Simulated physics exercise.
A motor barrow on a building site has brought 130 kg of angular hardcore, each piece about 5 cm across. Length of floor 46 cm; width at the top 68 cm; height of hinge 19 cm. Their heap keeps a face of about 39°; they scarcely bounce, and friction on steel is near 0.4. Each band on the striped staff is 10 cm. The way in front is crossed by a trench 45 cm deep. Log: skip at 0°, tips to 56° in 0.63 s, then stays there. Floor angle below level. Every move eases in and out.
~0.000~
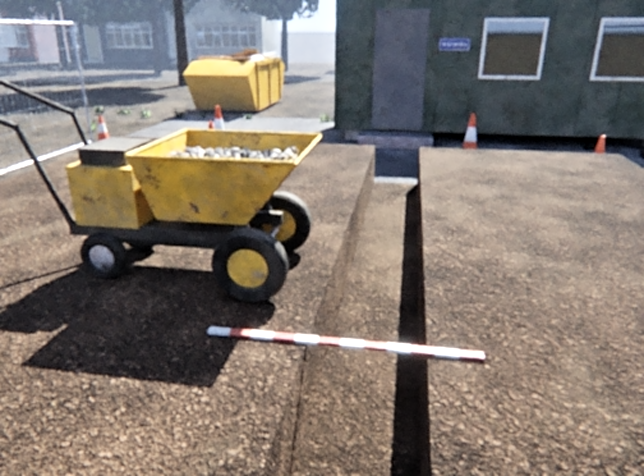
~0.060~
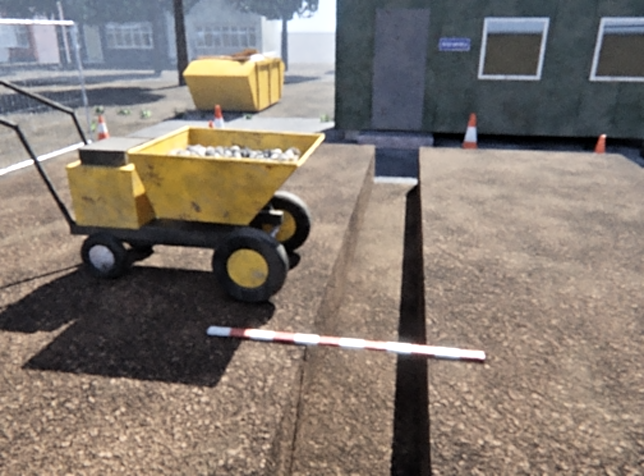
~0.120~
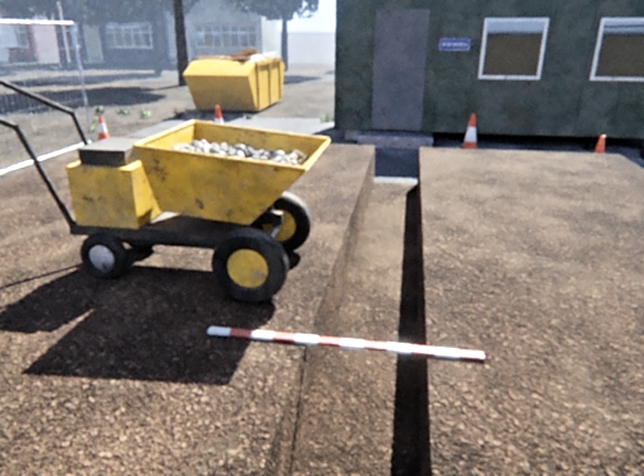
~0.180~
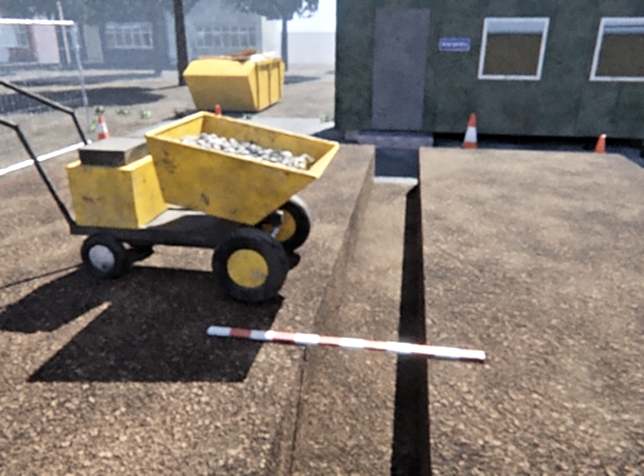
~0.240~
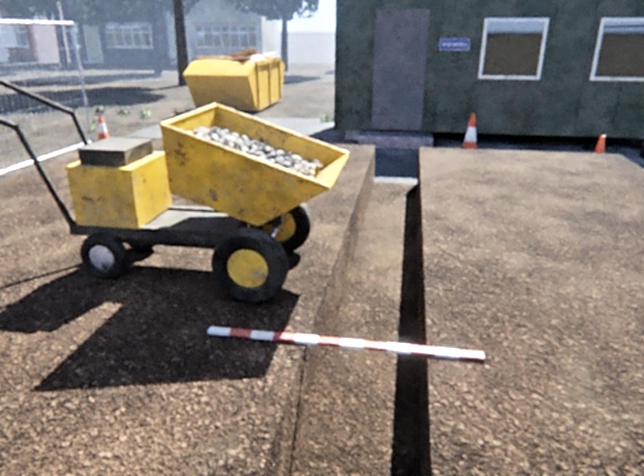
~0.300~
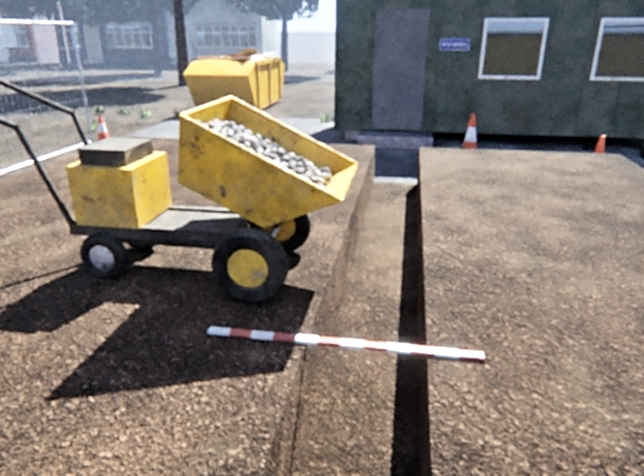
Building site with a narrow trench, a yellow motor barrow standing still while its stone-filled skip tilts steadily forward to the right.
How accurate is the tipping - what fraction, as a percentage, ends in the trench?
Close to 22 in every hundred.
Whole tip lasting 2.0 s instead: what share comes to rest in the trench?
Roughly 10% would finish there.
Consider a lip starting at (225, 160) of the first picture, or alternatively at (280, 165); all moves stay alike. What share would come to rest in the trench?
First some 30, then 30 per cent.
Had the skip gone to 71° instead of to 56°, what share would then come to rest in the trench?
Some 85% would finish there.
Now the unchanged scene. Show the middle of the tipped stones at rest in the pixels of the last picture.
(405, 352).
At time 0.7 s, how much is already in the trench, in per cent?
5 per cent or so by then.
After 0.5 s the floor is at 47°; 100 % in the skip; the foremost stones are at (344, 211).
After 0.7 s the floor is at 56°; 97 % in the skip, 3 % in the trench; the foremost stones are at (397, 251).
After 1.1 s the floor is at 56°; 79 % in the skip, 16 % in the trench, 5 % past the trench; the foremost stones are at (483, 303).
After 3.0 s the floor is at 56°; 72 % in the skip, 22 % in the trench, 6 % past the trench; the foremost stones are at (539, 308).
